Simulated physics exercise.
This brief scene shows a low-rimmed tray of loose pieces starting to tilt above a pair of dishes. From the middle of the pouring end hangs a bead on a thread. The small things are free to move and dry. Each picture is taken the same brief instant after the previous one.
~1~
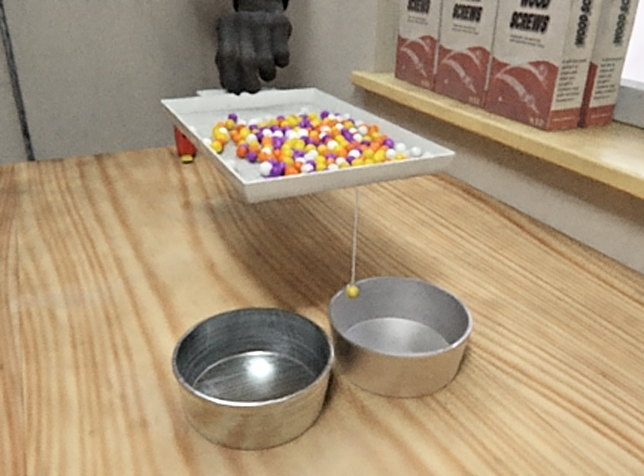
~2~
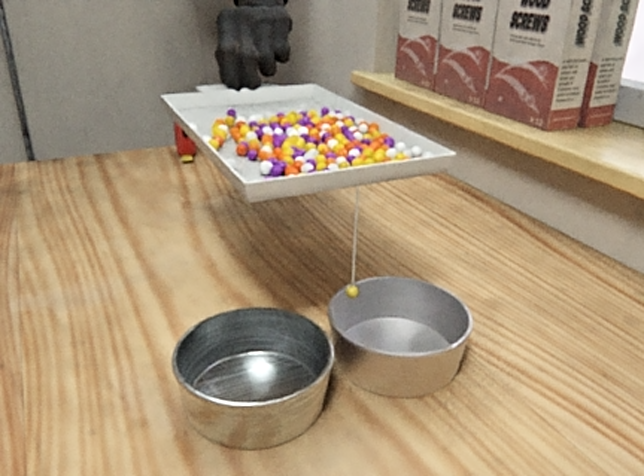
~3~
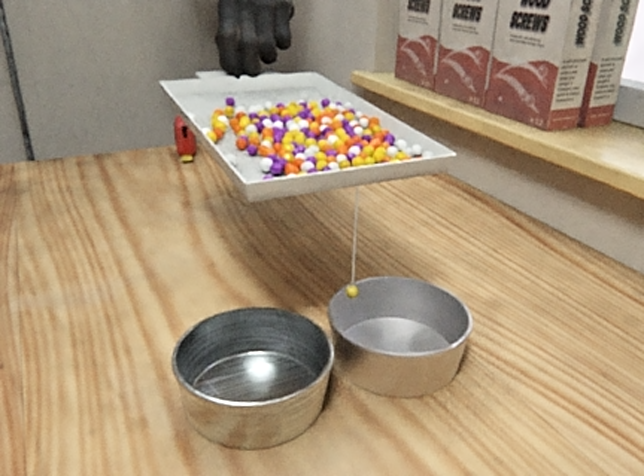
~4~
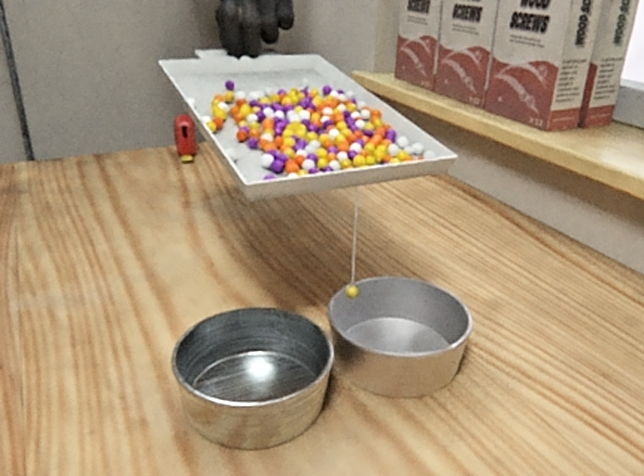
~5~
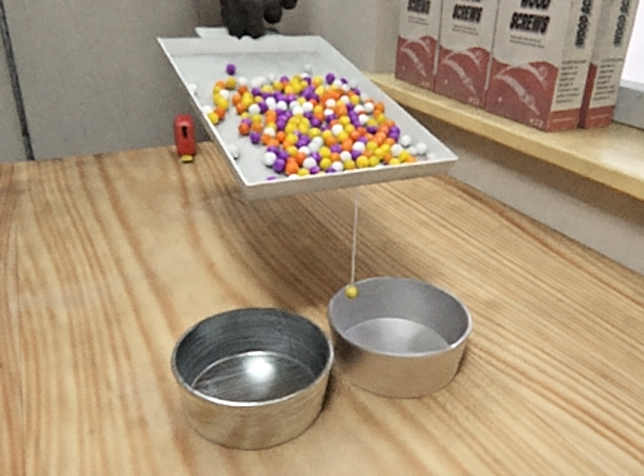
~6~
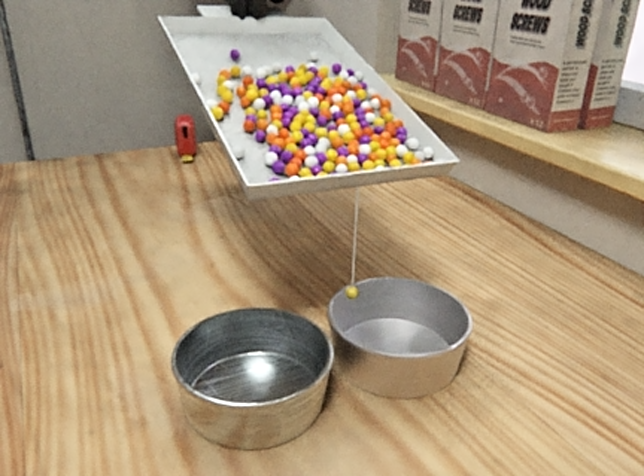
A tray of orange, purple, yellow and white beads tilted gradually above two metal dishes as a dark gloved hand raised its far end, and the beads shifted and spread a little across it.
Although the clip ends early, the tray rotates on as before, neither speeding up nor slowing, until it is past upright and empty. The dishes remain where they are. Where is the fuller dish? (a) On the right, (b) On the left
On the right (a).
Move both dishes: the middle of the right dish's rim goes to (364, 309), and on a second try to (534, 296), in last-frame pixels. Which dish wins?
At the first spot the right-side one comes out ahead, at the second spot the left-side one.
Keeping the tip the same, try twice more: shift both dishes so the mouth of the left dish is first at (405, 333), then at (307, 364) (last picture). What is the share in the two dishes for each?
Result, in turn: 70 %, 90 %.
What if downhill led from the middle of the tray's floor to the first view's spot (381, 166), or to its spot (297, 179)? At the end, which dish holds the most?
The first slope favours the dish to the right, the second the dish to the left.
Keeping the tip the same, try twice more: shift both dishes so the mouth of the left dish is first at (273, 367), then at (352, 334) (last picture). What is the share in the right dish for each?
You'd get 70 in a hundred first and 30 in a hundred after that.
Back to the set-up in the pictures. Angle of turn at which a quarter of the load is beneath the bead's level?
Roughly 75 degrees of turn.
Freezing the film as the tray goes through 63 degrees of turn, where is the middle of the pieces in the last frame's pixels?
Roughly at (371, 158).
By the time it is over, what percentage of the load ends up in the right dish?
I'd put that share near 60 per cent.
Shortly afterwards, tray tipped steeply; the bulk on the tray; only a few in the left dish; only a few in the right dish; only a few outside both; a little in the air.
Next, tray tipped past a quarter turn; only a few on the tray; a little in the left dish; near half in the right dish; near a quarter outside both; a little in the air.
Some moments later, tray tipped past a quarter turn; a little in the left dish; near half in the right dish; near a third outside both.
In the end, tray tipped past a quarter turn; a little in the left dish; near half in the right dish; near a third outside both.
